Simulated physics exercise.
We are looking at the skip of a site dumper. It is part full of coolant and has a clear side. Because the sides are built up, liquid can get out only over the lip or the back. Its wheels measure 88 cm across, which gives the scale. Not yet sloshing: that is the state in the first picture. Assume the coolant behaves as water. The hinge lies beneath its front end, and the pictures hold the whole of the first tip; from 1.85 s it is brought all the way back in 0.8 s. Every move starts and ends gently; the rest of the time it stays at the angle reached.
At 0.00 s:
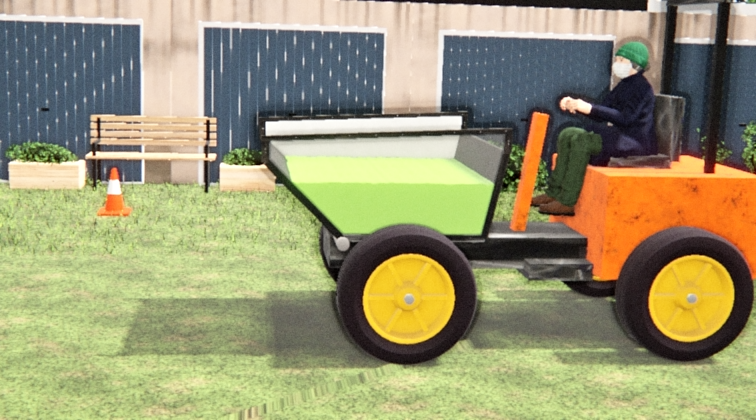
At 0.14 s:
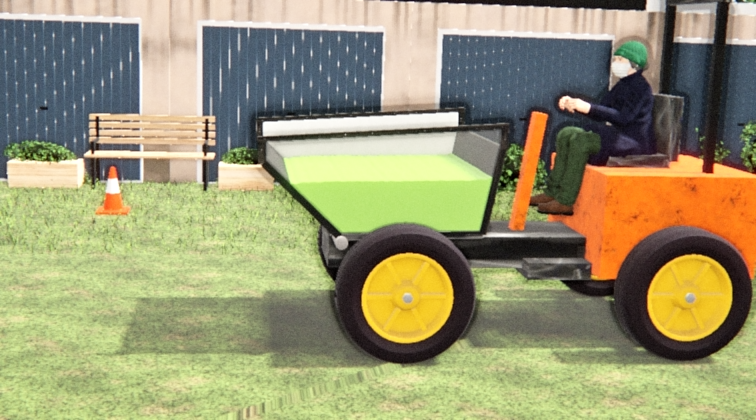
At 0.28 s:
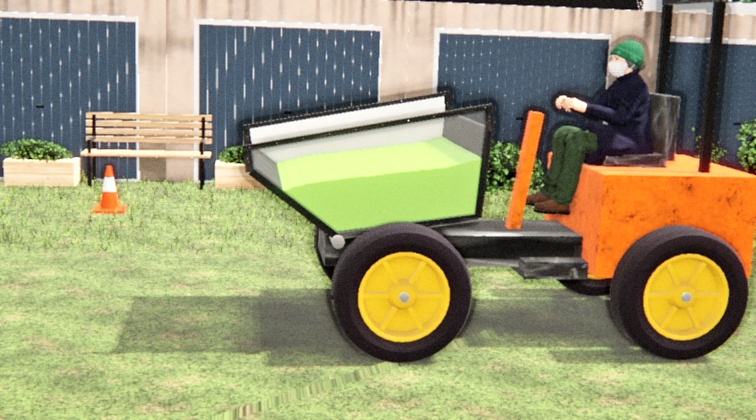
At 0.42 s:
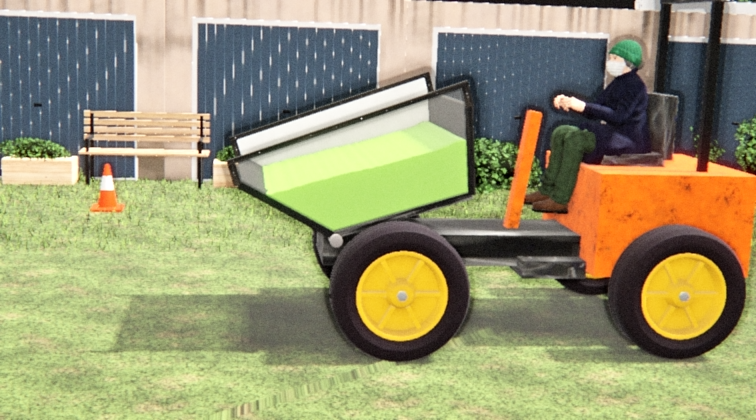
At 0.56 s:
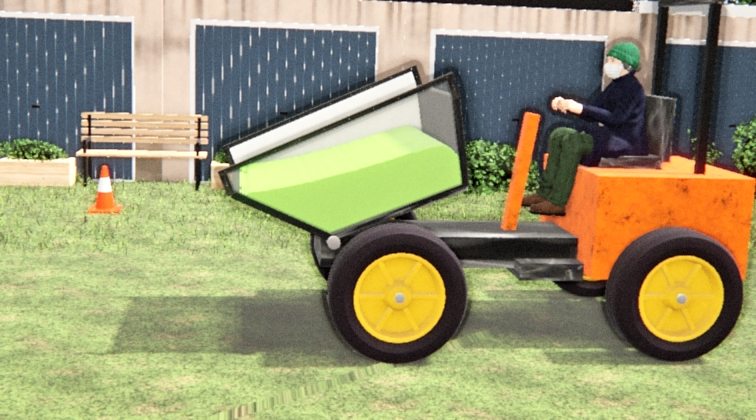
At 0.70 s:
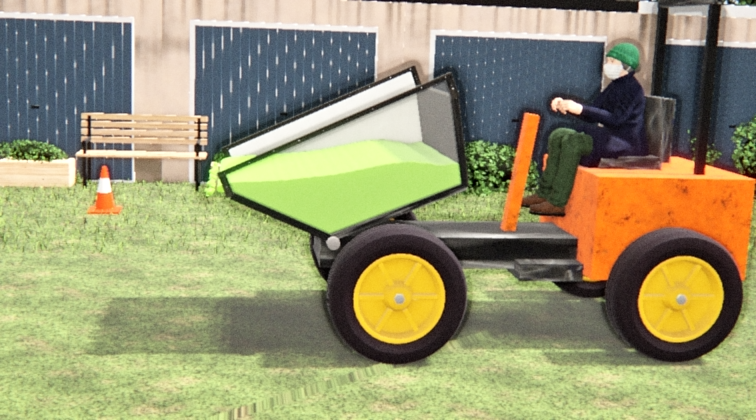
A dumper's clear-sided skip tilts forward to the left, and green liquid starts trickling over its lip.
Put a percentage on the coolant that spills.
Some 51 per cent goes overboard.
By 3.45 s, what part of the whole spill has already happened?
I'd say somewhere near 100 per cent.
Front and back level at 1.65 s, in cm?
About 32 cm at the front, 0 cm at the back.
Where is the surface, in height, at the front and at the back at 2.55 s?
Front: 22 cm; back: 10 cm.
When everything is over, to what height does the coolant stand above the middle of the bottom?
The depth there ends up near 14 cm.
Then, 1.65 s in, the skip is at 22° forwards, the surface stands 31 cm on the front, 0 cm on the back; the loss stands at 43 per cent, over the front.
Then, 2.55 s in, the surface stands 22 cm on the front, 10 cm on the back; the loss stands at 50 per cent, over the front.
Then, 3.45 s in, the surface stands 14 cm on the front, 23 cm on the back; the loss stands at 50 per cent, over the front.
Then, 5.53 s in, the loss stands at 51 per cent, over the front, 242 of 471 litres.
